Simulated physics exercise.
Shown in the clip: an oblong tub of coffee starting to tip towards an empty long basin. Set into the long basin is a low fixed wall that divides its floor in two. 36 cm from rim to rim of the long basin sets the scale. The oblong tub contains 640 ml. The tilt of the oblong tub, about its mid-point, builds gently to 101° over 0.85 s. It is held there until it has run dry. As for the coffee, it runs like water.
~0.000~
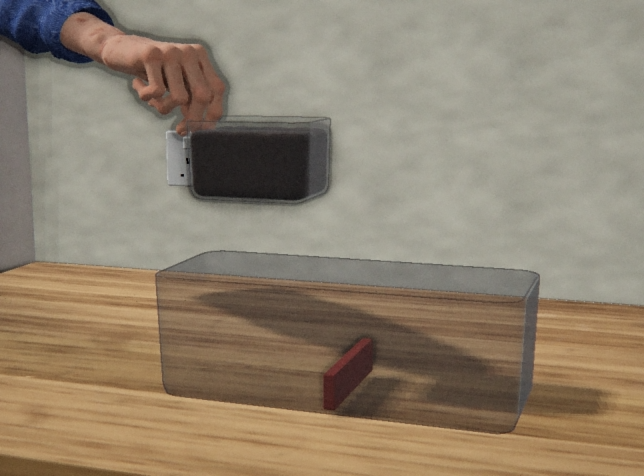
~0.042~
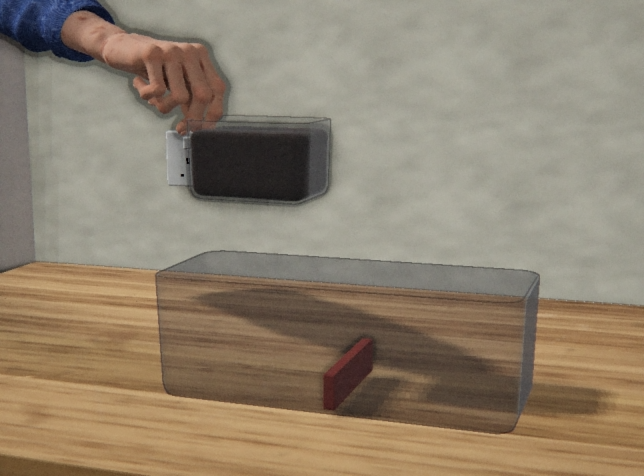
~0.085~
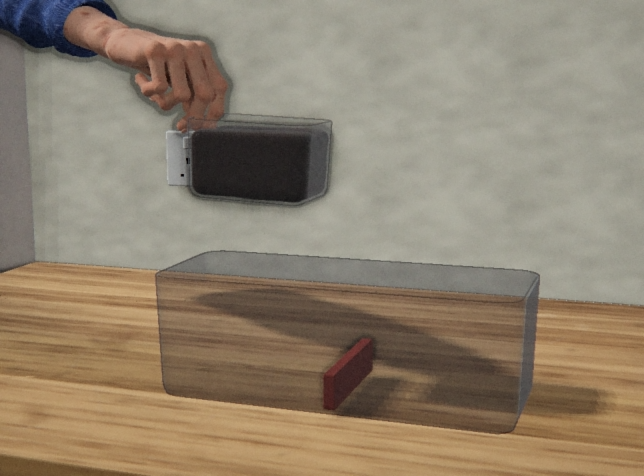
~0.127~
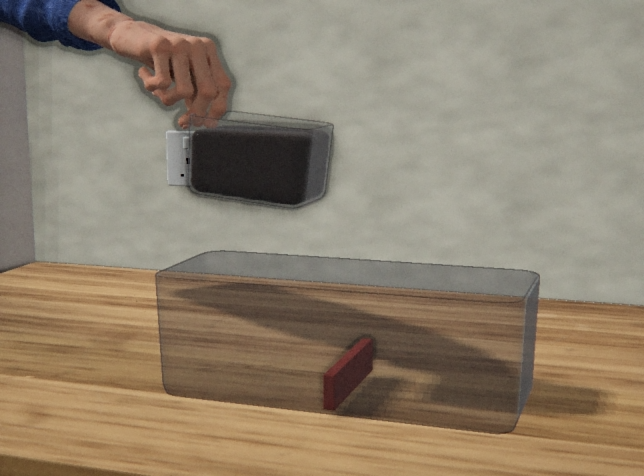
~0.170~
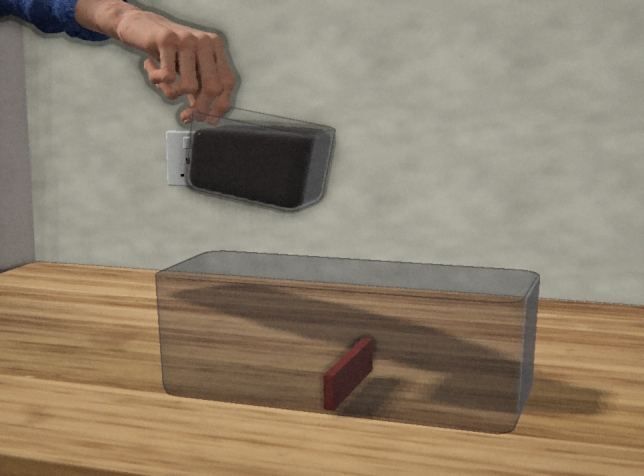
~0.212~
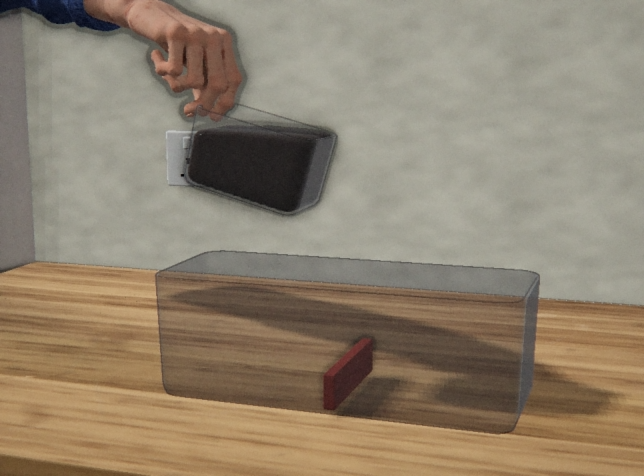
The clip opens with a hand holding a clear oblong tub of dark coffee almost level above a long, see-through basin, which sits on a wooden table with a low red wall inside. The tub barely moves at first, then the hand gradually tilts it, its right end dipping modestly towards the basin.
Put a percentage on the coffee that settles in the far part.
Roughly 78 per cent ends up there.
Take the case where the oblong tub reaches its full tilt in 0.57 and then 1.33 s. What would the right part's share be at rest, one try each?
In order, 75 and 80 per cent.
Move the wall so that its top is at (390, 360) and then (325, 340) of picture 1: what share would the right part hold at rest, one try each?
In order, 50 and 95 per cent.
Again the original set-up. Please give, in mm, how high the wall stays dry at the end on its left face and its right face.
Left about 30 mm, while the right is about 14 mm.
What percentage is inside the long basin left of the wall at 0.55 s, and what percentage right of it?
Around 1 percent on the left and 16 on the right.
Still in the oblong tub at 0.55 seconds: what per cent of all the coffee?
Some 50 per cent.
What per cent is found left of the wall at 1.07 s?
About 18 percent.
By 0.55 s the tilt is 74° and 50 per cent is still to pour, 1 is left of the wall and 17 right of it.
By 0.80 s the tilt is 100° and 10 per cent is still to pour, 10 is left of the wall and 74 right of it.
By 1.07 s the tilt is 101° and 1 per cent is still to pour, 19 is left of the wall and 78 right of it.
By 1.35 s the tilt is 101° and 0 per cent is still to pour, 22 is left of the wall and 78 right of it.
At rest 22 per cent lies left of the wall, 78 right of it and 1 outside.
